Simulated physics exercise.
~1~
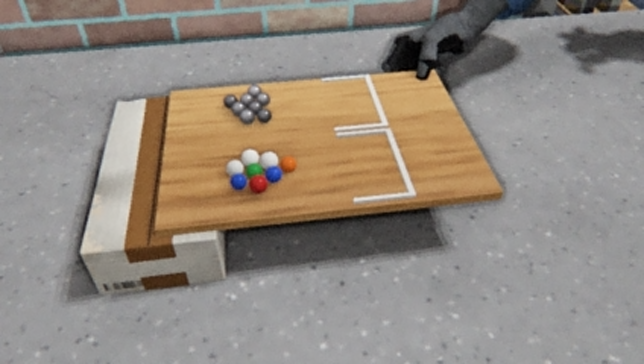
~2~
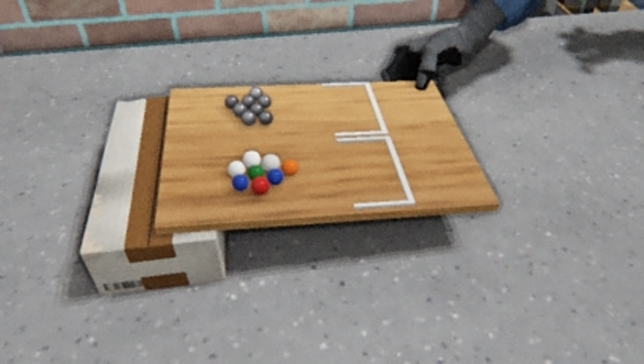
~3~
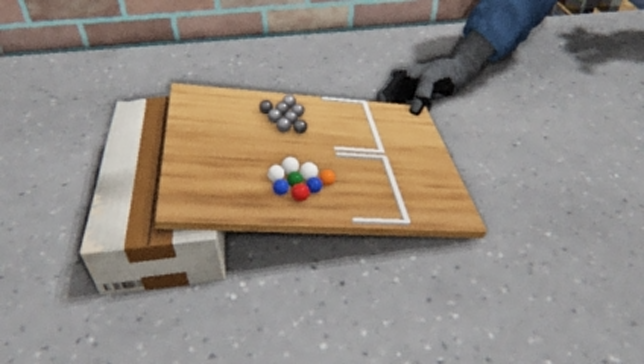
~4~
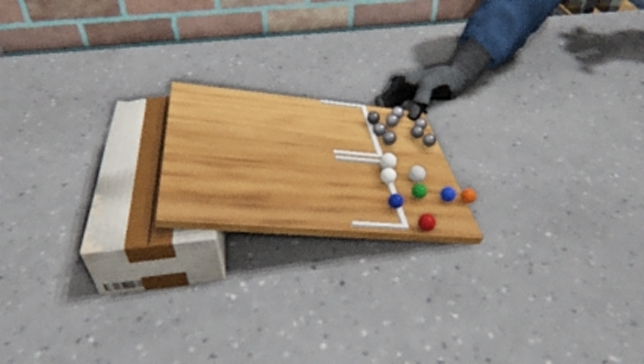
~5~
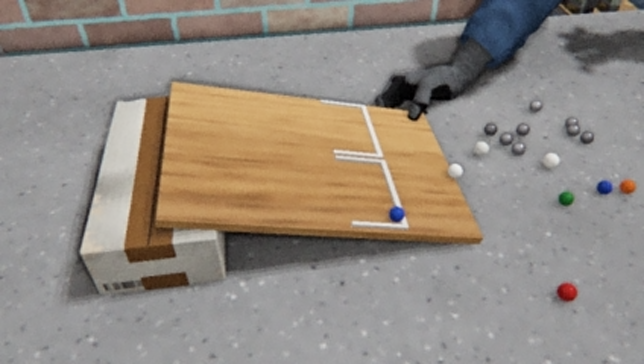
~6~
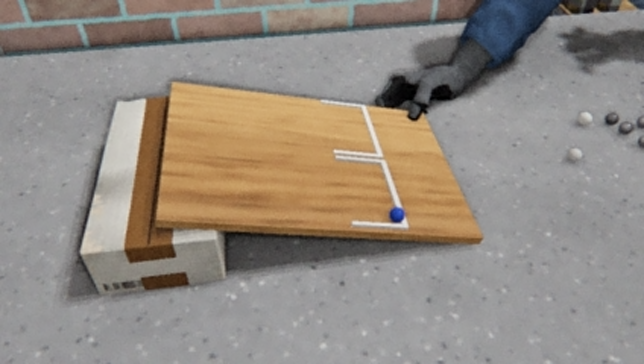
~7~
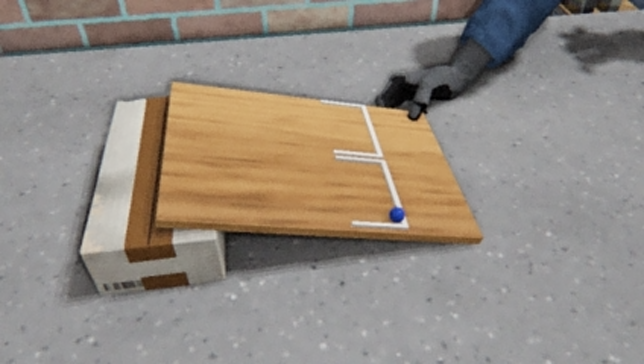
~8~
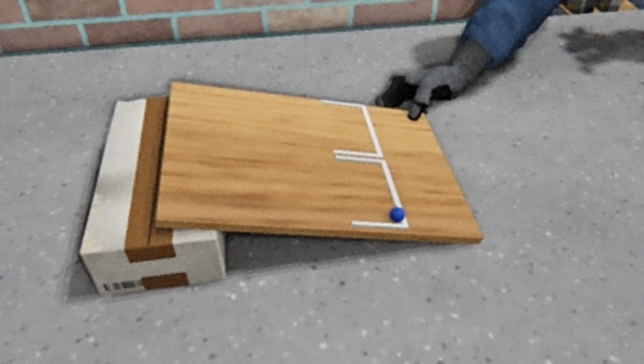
A wooden board, seen from above on a speckled grey floor before a brick wall, rests its left end on a white box with brown tape while a dark-gloved hand holds its far right corner. Small grey balls sit towards the back and a cluster of white, blue, green, red and orange balls nearer, with white bars to their right. The hand lowers its end, tilting the board into a ramp. Both groups roll right, and most balls cross the bars onto the floor. They roll out of view, leaving one blue ball against the near bar.
